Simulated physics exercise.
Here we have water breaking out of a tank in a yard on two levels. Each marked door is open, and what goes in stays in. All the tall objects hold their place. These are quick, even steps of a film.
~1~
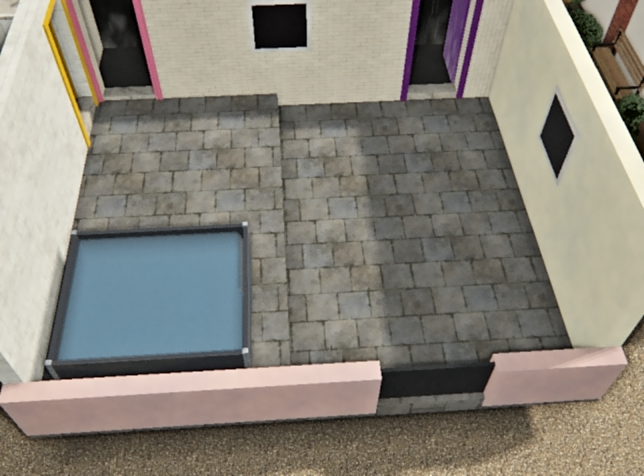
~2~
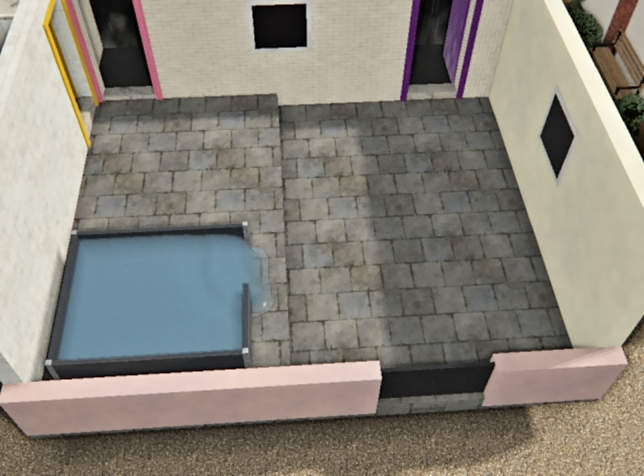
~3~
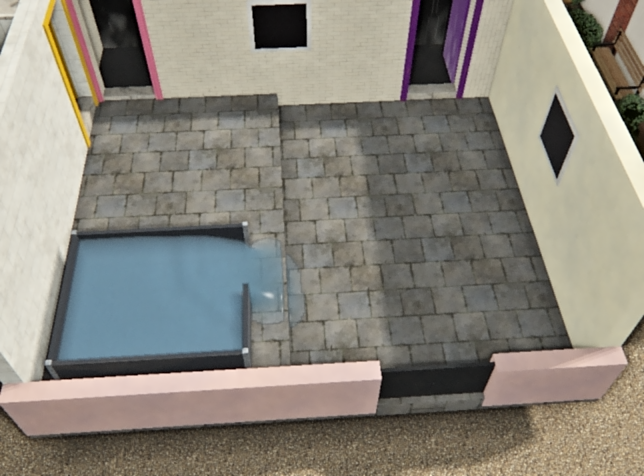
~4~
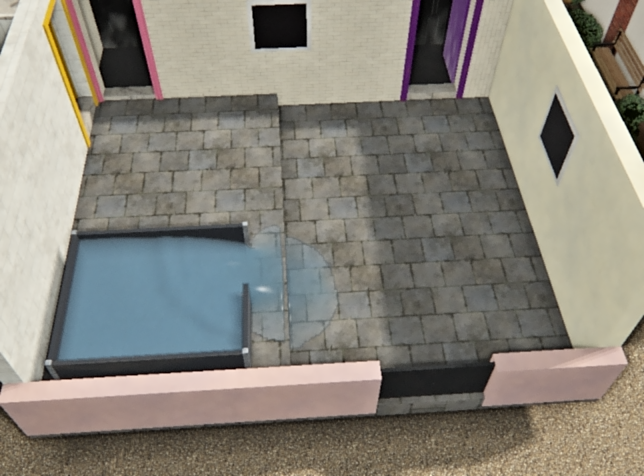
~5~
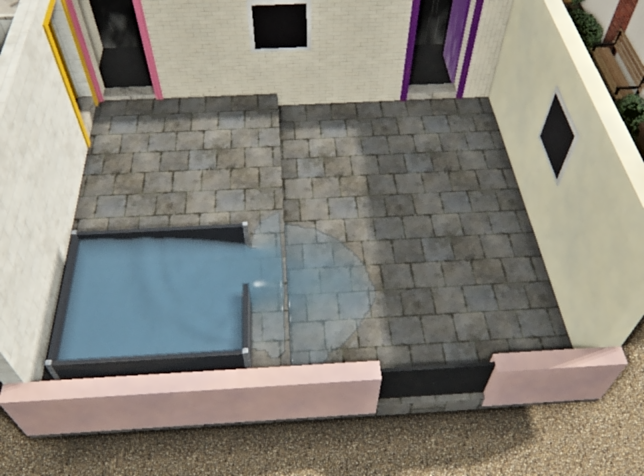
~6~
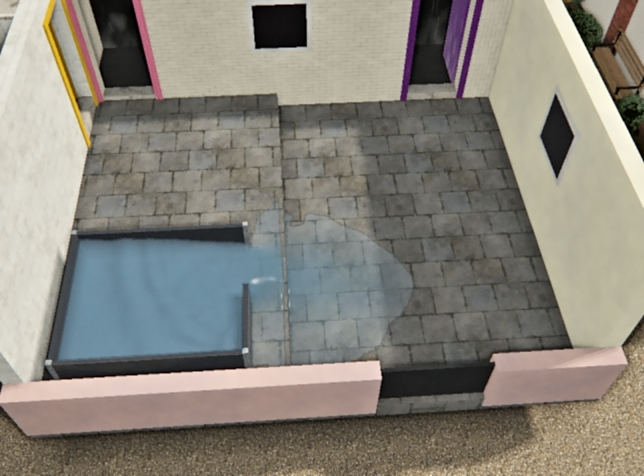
Water sits still in a dark-edged tank at the left of a walled, paved yard, then breaks out through a gap in the tank's right side. It pours over the step onto the paving and fans out to the right in a thin, pale, widening sheet, while the walls and doorways stay still.
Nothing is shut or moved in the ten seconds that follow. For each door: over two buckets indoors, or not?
One by one: The purple door stays under that; the pink door stays under that; the yellow door stays under that.
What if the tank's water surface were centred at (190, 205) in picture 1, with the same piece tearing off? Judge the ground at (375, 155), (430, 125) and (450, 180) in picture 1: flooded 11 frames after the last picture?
In that order: Under water, covered, flooded.
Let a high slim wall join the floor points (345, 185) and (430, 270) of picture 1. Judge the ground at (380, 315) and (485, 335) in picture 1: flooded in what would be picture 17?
One after the other: Under water, wet.
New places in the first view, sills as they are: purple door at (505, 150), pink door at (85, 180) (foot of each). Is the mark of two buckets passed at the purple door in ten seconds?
Then: Purple is under.
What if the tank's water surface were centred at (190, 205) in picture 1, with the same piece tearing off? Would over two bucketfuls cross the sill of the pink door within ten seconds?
My reading: The pink door lets less in.
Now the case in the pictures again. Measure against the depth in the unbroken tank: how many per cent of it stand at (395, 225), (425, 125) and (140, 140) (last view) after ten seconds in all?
Roughly 10, 16 and 0 per cent, in turn.
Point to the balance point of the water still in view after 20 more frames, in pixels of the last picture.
Roughly at (315, 285).
A moment on, water covers 30 % of the floor; the purple door not reached, the pink door not reached, the yellow door not reached.
Next, water covers 45 % of the floor; the purple door not reached, the pink door not reached, the yellow door not reached.
Then, water covers 55 % of the floor; the purple door wet at the sill, nothing in, the pink door not reached, the yellow door not reached.
Later, water covers 60 % of the floor; the purple door wet at the sill, nothing in, the pink door not reached, the yellow door not reached.
In the end, water covers 60 % of the floor; the purple door wet at the sill, nothing in, the pink door not reached, the yellow door not reached.
